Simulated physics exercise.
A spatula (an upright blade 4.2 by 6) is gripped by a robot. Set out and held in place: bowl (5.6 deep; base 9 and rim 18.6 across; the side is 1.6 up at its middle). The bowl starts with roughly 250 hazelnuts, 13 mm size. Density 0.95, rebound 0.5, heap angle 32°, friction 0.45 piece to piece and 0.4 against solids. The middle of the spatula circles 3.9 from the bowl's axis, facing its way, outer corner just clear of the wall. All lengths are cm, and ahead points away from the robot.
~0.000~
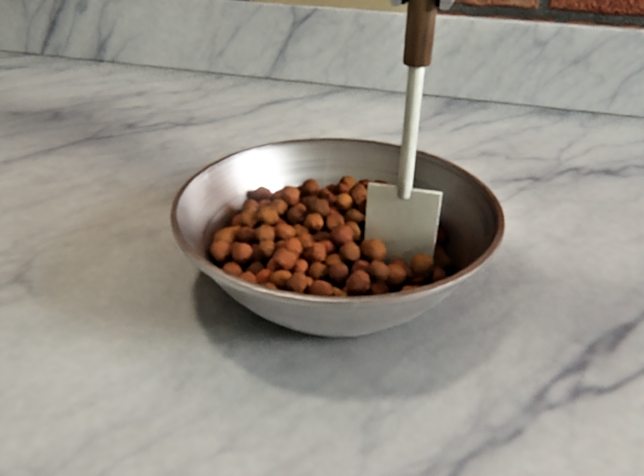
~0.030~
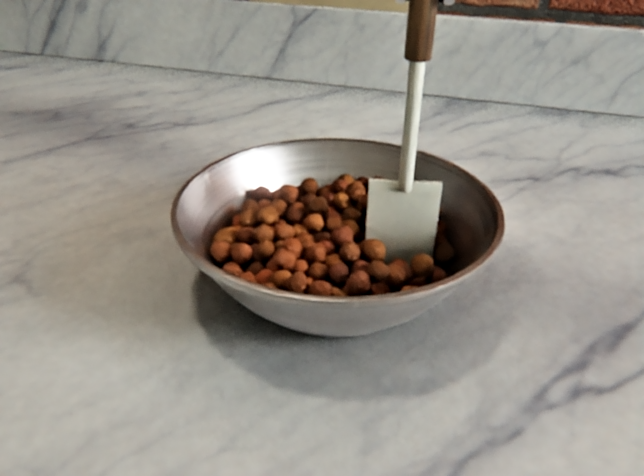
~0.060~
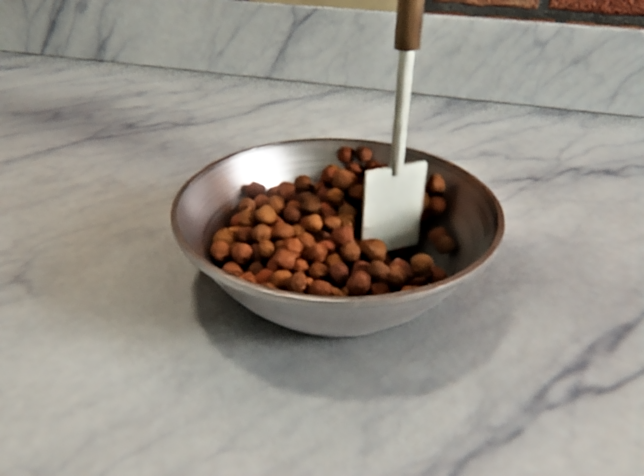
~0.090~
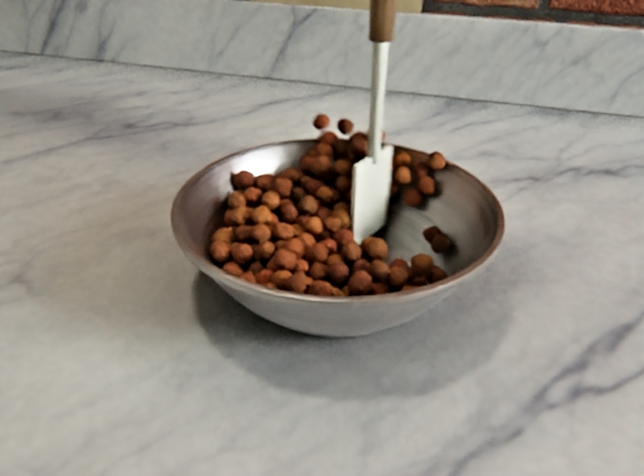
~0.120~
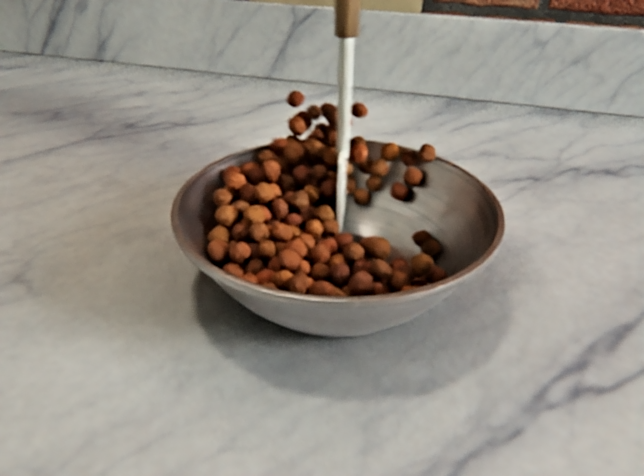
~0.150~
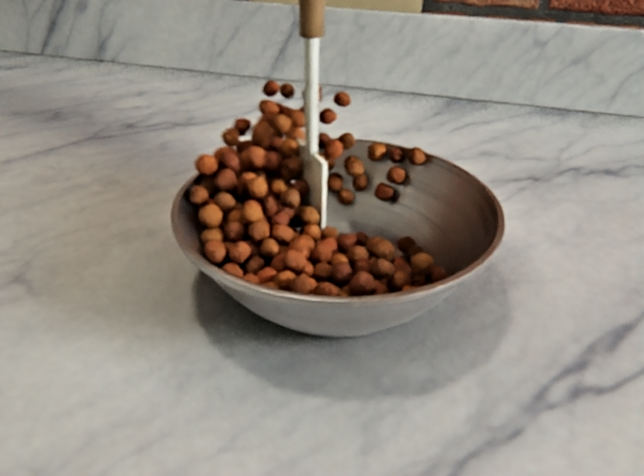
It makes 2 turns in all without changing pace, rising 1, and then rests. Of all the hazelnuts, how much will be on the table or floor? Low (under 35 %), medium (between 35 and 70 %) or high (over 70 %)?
A medium share, between 35 and 70 %, ends on the table or floor.
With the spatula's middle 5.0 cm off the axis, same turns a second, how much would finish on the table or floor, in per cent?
In that case some 45 per cent.
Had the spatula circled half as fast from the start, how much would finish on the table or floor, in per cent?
In that case some 10 per cent.
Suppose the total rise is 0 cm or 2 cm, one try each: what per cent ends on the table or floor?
Some 50 and 40 per cent.
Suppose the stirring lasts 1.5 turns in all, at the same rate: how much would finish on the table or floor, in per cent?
Then about 45 per cent.
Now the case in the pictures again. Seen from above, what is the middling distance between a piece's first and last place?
About 13 cm.
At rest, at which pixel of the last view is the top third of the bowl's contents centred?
Around (355, 234).
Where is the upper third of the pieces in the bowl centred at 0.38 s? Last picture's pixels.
At about (440, 223).
After 0.38 s, 358° round, highest piece 10 above the table; 164 in the bowl, 61 on the table or floor, 24 in flight or on the tool.
After 0.60 s, 226° round, highest piece 8 above the table; 141 in the bowl, 99 on the table or floor, 9 in flight or on the tool.
After 0.91 s, 0° round, highest piece 6 above the table; 129 in the bowl, 119 on the table or floor, 1 in flight or on the tool.
After 1.61 s, 0° round, highest piece 5 above the table; 129 in the bowl, 120 on the table or floor.
In the end, 129 in the bowl, 120 on the table or floor. That is 48 % on the table or floor.
